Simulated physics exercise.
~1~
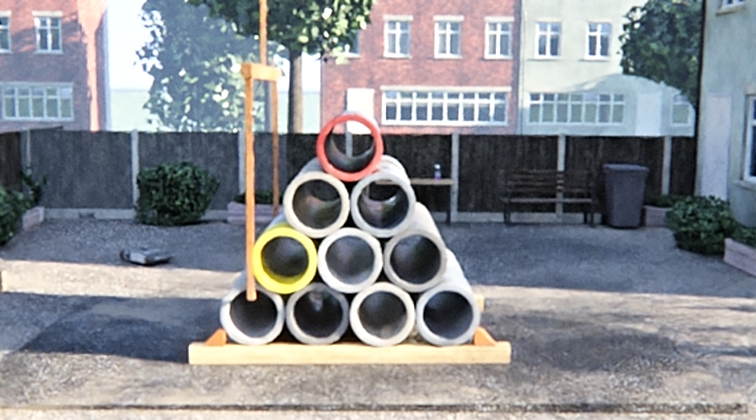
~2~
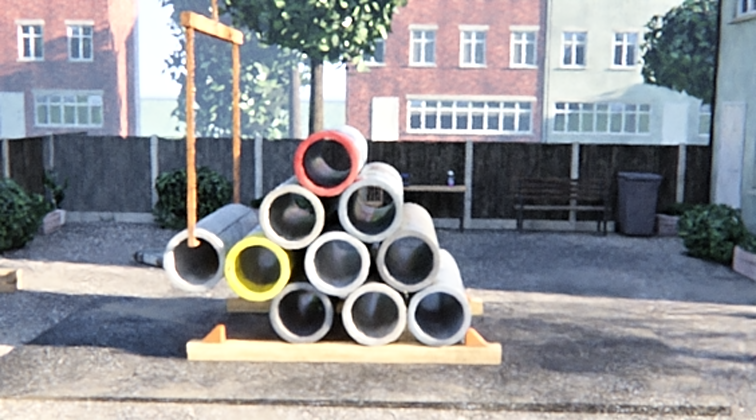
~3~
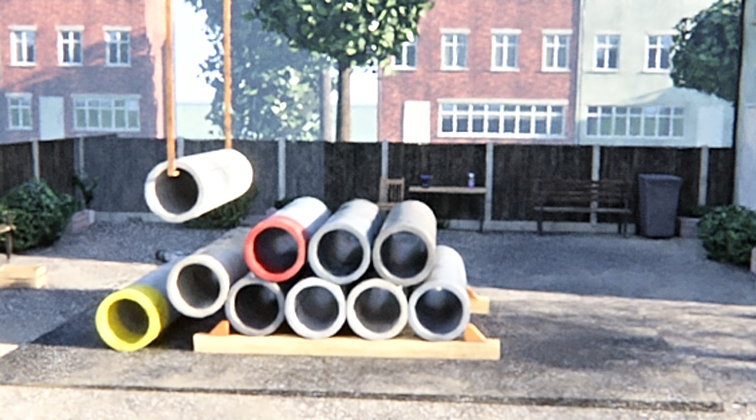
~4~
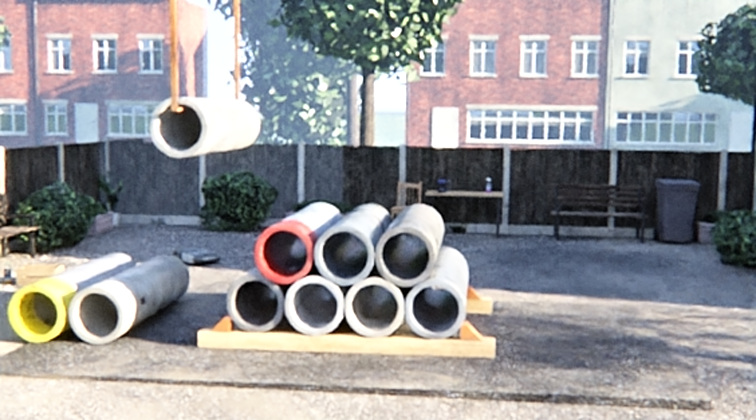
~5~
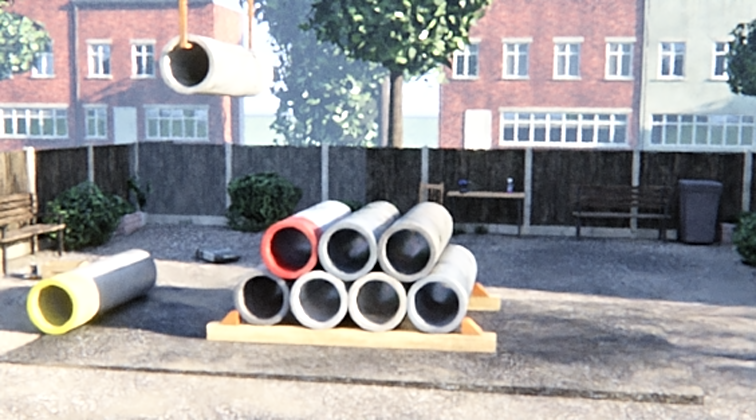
We see a triangular stack of concrete pipes in a yard as a hanging orange frame pulls out the bottom left pipe and lifts it away; the yellow pipe rolls down to the ground at left, and the red one drops from the top to the left end of the upper row.
